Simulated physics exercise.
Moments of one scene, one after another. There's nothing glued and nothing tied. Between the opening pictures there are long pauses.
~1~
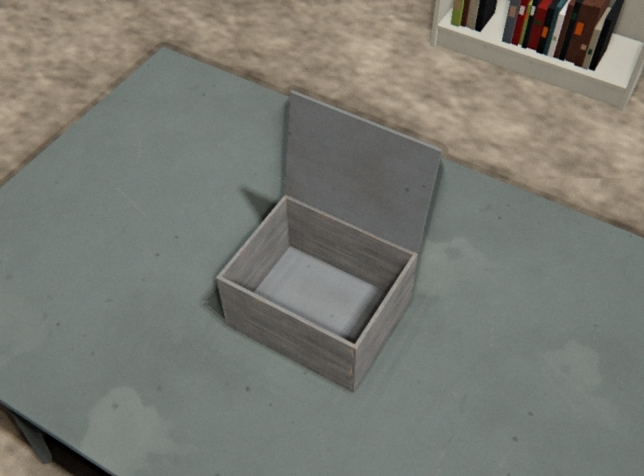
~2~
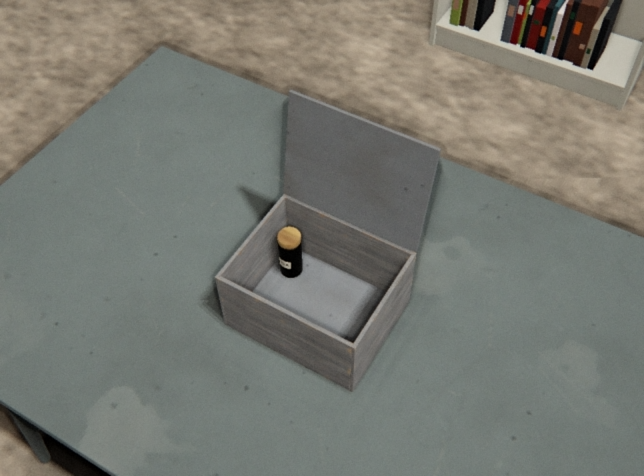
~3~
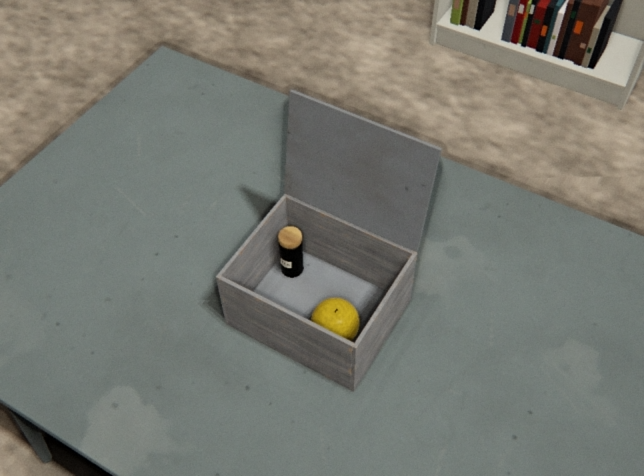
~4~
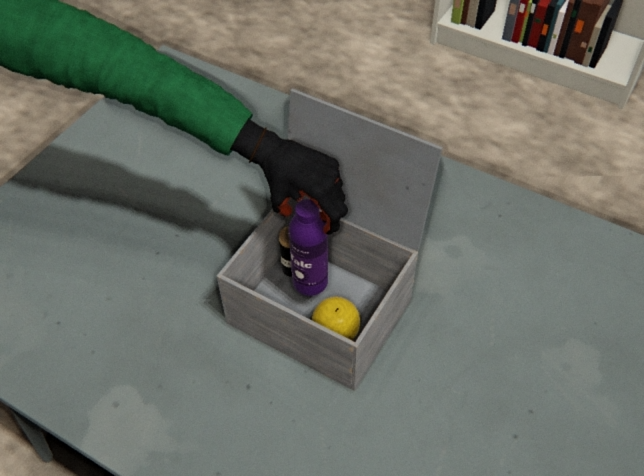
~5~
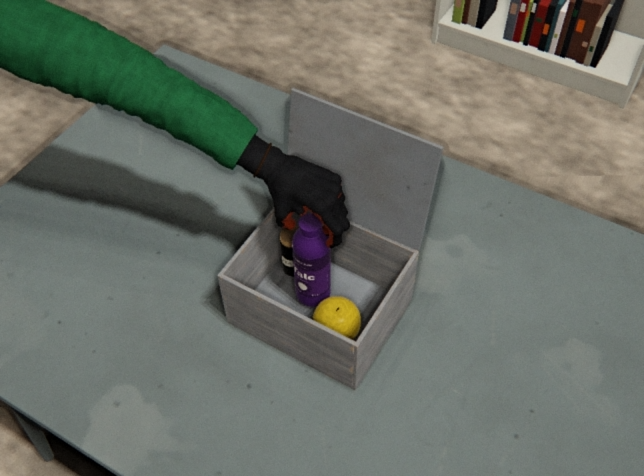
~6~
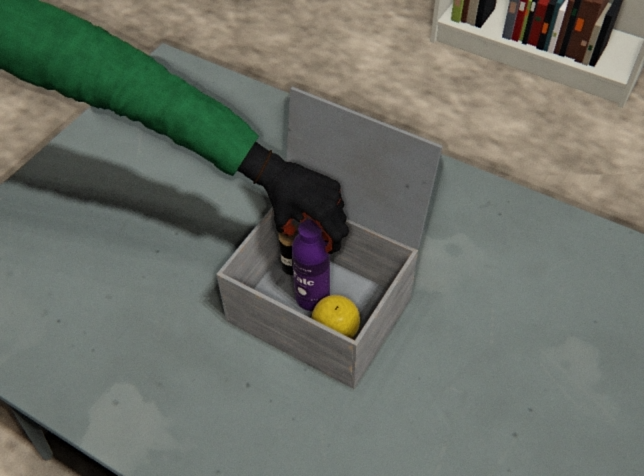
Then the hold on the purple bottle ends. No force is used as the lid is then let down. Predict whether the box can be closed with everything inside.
The lid stays lifted.
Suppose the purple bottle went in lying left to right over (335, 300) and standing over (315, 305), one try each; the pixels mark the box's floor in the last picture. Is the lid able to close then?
Try one: Lid down; try two: Lid left up.
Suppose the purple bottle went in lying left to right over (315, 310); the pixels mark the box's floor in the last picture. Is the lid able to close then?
Then it comes fully down.
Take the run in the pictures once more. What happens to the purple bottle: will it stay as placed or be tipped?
In the end, it winds up askew.
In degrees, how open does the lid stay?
Near 10° up from the rim.
Then, 1.20 s past the last view, lid starting down.
Then, 1.80 s past the last view, lid 45° above the rim.
Then, 2.40 s past the last view, lid 17° above the rim; purple bottle rocked 32° from its first pose near (293, 289).
Then, 3.90 s past the last view, lid 12° above the rim; purple bottle rocked 43° from its first pose near (298, 285).
Finally, lid 10° above the rim; down or leaning hard in the box, purple bottle; the other 2 still in place. Final places as the last picture's camera would see them, purple bottle near (301, 282).
